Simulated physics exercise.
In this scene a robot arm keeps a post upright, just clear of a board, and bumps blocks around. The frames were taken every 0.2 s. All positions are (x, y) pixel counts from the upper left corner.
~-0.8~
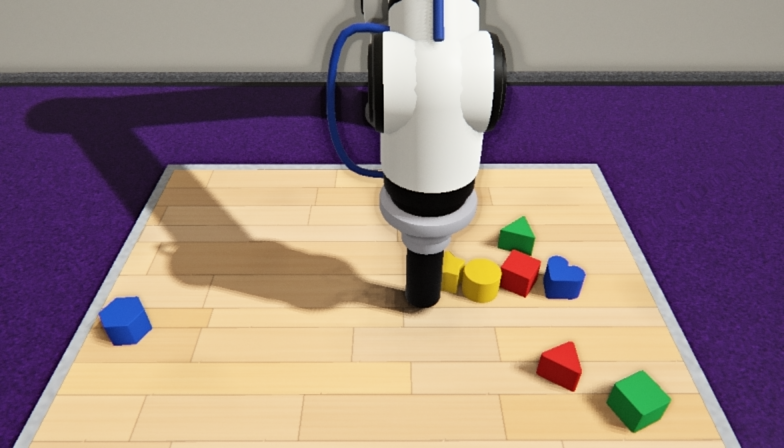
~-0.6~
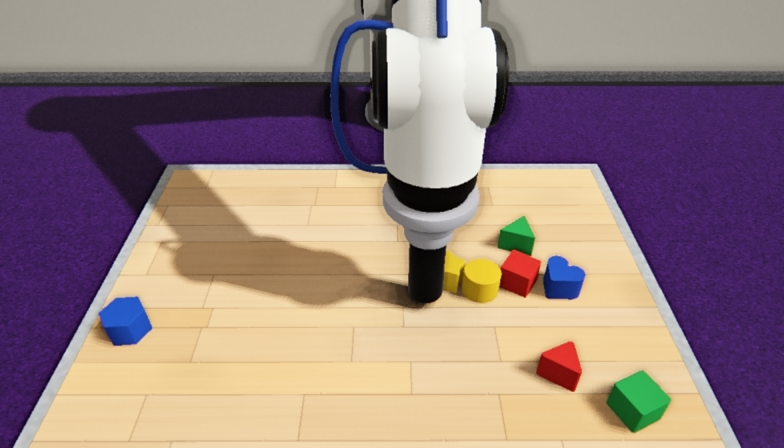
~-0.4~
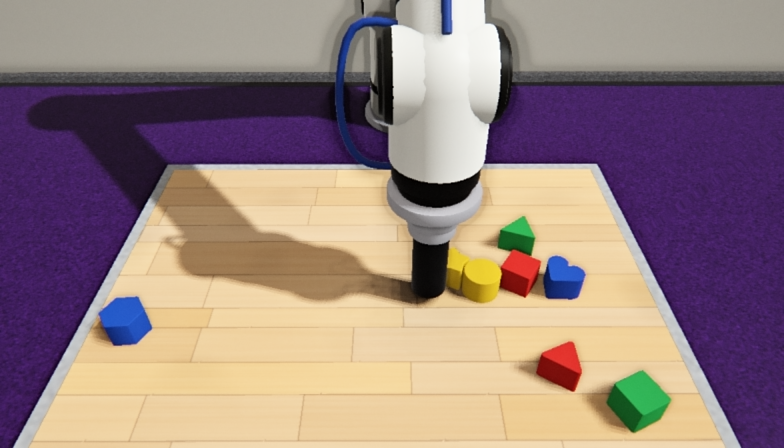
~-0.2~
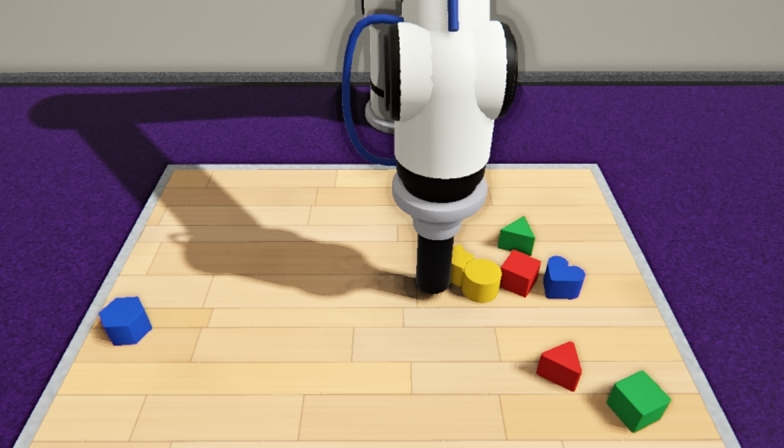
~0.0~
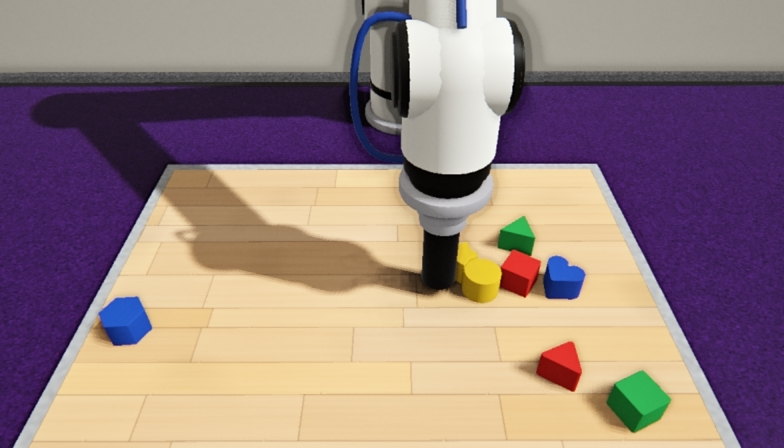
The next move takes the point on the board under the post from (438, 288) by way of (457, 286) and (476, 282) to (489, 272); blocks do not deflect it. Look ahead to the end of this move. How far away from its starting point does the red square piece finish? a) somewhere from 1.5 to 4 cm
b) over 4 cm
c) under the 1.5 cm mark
The correct letter is a.
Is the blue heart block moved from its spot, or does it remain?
The blue heart block changes place.
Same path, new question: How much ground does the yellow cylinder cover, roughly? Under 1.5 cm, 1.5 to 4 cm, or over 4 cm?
My prediction: Between 1.5 and 4 cm.
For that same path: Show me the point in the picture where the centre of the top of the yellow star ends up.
Close to (478, 235).
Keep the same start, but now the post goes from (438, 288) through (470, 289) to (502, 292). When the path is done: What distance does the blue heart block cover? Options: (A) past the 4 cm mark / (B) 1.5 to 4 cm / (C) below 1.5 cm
Letter B.
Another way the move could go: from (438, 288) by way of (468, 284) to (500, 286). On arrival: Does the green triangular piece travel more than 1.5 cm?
That would be a no.
On the path given first. Halfway along, post (469, 275); yellow star (472, 245), turned 20° anticlockwise; yellow cylinder (506, 274); red square piece (537, 265), turned 35° anticlockwise; blue heart block (570, 269).
At the end, post (491, 262); yellow star (478, 235), turned 50° anticlockwise; yellow cylinder (517, 274); red square piece (549, 269), turned 50° anticlockwise; blue heart block (581, 267), turned 25° anticlockwise.
